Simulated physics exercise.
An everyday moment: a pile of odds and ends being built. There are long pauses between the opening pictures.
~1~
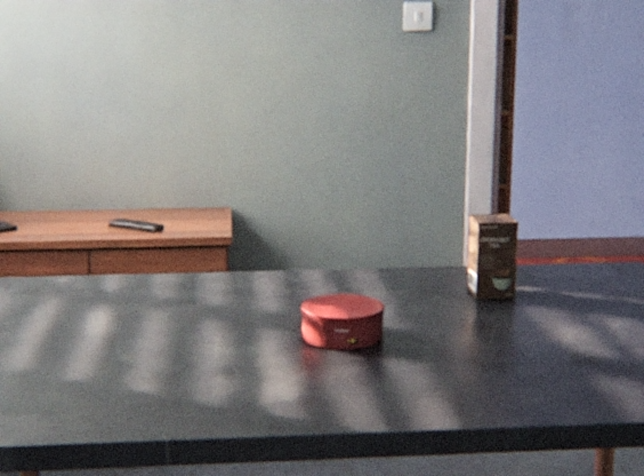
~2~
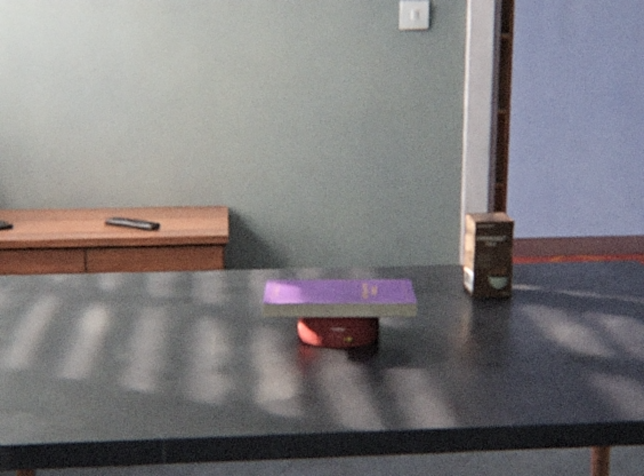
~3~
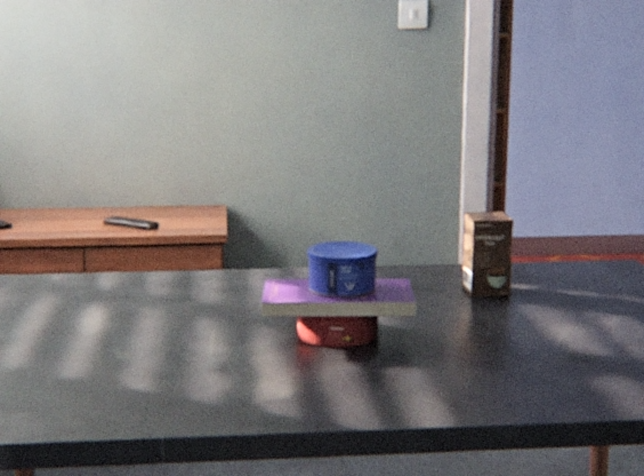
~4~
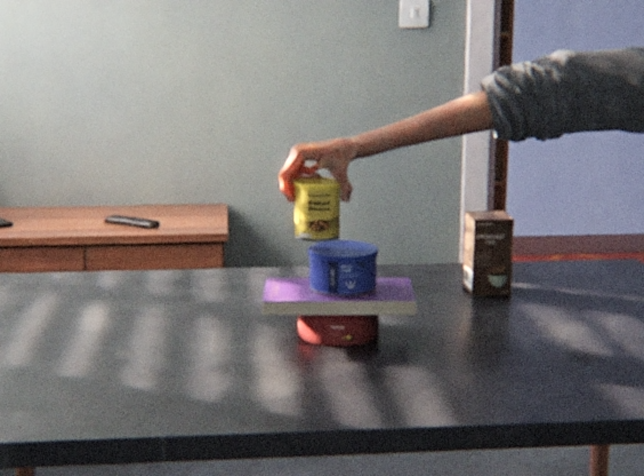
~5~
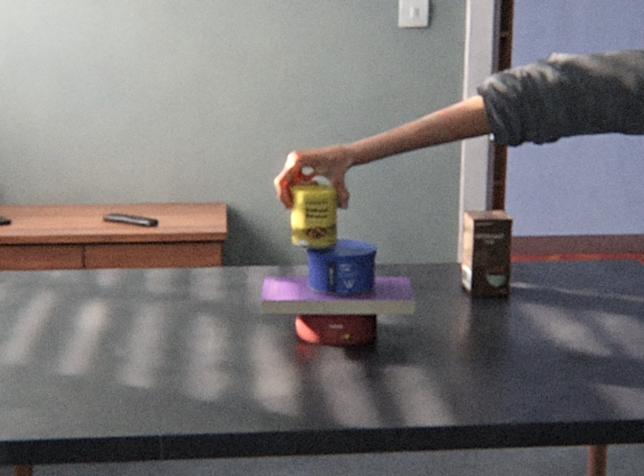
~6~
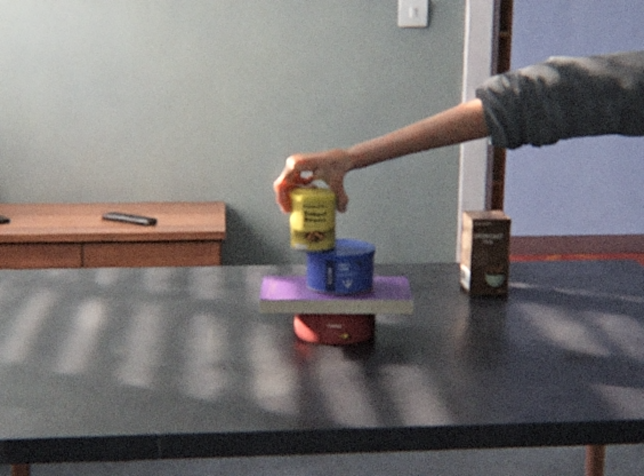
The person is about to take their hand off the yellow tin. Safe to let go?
It stays up.
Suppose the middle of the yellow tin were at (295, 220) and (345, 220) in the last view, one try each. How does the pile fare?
In the first case it loses its balance; in the second case it holds.
Then, 0.50 s past the last view, nothing moves.
Then, 1.50 s past the last view, yellow tin resting near (313, 220).
Finally, all 5 still in place. Final places as the last picture's camera would see them, yellow tin near (313, 220). The pile holds.
